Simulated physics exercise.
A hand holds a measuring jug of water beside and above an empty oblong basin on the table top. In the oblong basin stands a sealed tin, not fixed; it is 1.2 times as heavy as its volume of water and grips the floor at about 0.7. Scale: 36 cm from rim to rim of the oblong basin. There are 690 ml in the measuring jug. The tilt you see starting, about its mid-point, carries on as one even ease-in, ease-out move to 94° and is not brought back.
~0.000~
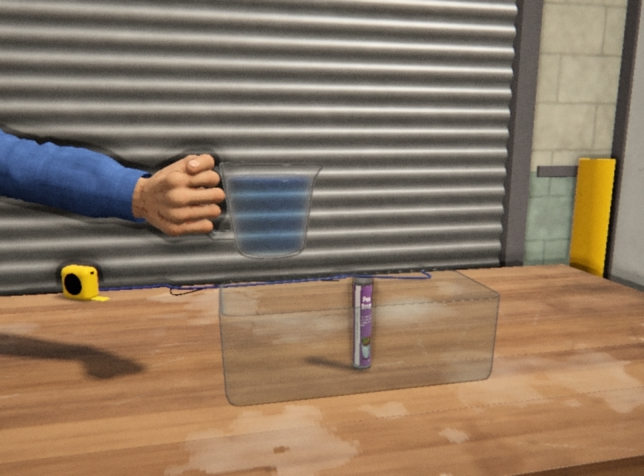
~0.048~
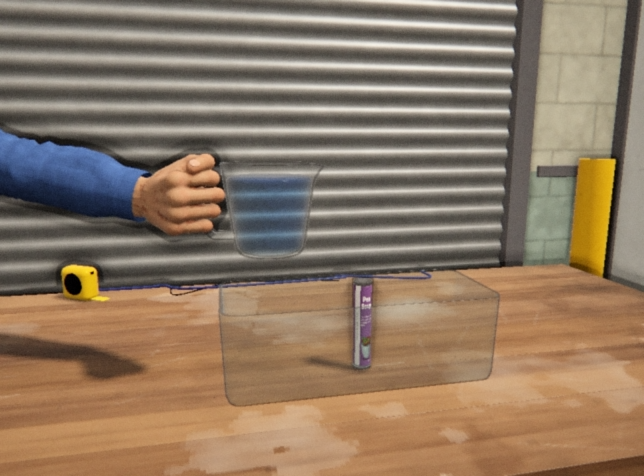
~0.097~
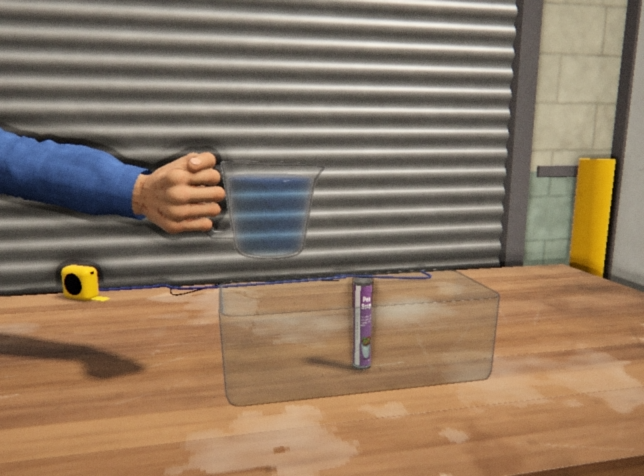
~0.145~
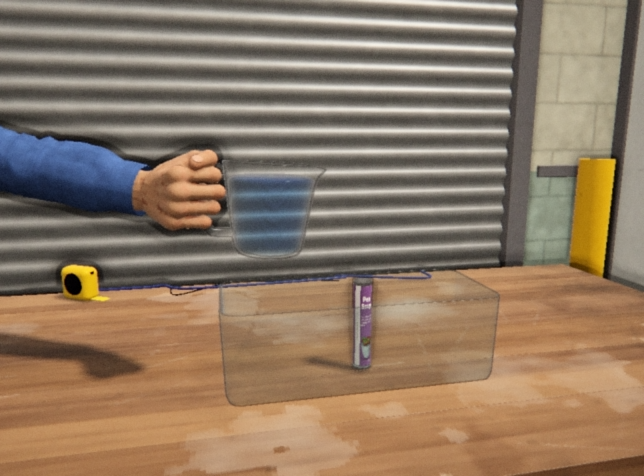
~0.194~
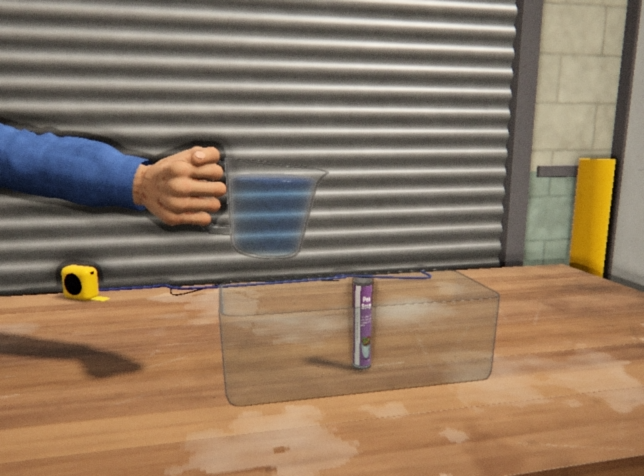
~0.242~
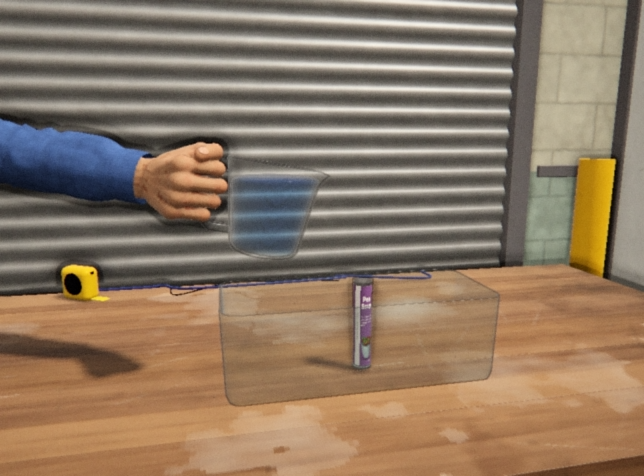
A bare hand in a blue sleeve, reaching in from the left, holds a clear measuring jug of blue water level at first, then tilts it slightly to the right. Below sits an empty, transparent oblong basin, with a slim purple tin upright by it and a yellow tape measure at left. The fixed, slightly raised view shows a wooden table before a grey corrugated shutter.
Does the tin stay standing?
The tin falls.
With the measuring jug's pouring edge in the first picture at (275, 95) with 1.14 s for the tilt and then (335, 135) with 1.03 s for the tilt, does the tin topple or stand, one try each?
First it falls; then it remains upright.
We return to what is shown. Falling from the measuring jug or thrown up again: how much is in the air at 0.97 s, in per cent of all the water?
About 16 per cent.
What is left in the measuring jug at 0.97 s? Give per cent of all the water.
About 28 per cent.
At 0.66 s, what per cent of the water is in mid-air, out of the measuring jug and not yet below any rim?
Near 16 in a hundred.
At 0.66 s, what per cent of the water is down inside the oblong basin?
Some 6 per cent.
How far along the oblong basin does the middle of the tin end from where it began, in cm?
Some 8.5 cm.
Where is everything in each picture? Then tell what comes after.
Tilt 0°; pouring edge (324, 164); surface from (225, 178) to (311, 176); the oblong basin's rim runs from (220, 299) to (476, 283); the tin's top is at (363, 285), in the first picture.
Tilt 0°; pouring edge (325, 165); surface from (225, 178) to (311, 176), in the second picture.
Tilt 2°; pouring edge (325, 166); surface from (226, 178) to (312, 178), in the third picture.
Tilt 4°; pouring edge (327, 168); surface from (228, 177) to (314, 178), in the fourth picture.
Tilt 7°; pouring edge (329, 171); surface from (229, 178) to (316, 179), in the fifth picture.
Tilt 10°; pouring edge (331, 175); surface from (230, 179) to (319, 179), in the sixth picture.
Then, 0.66 s in, the tilt is 59° and 78 per cent is still to pour; the tin stands where it began.
Then, 0.97 s in, the tilt is 89° and 28 per cent is still to pour; the tin stands where it began.
Then, 1.29 s in, the tilt is 94° and 3 per cent is still to pour; the tin lies on its side.
Then, 1.64 s in, the tilt is 94° and 0 per cent is still to pour; the tin lies on its side.
Finally, the tin lies on its side.
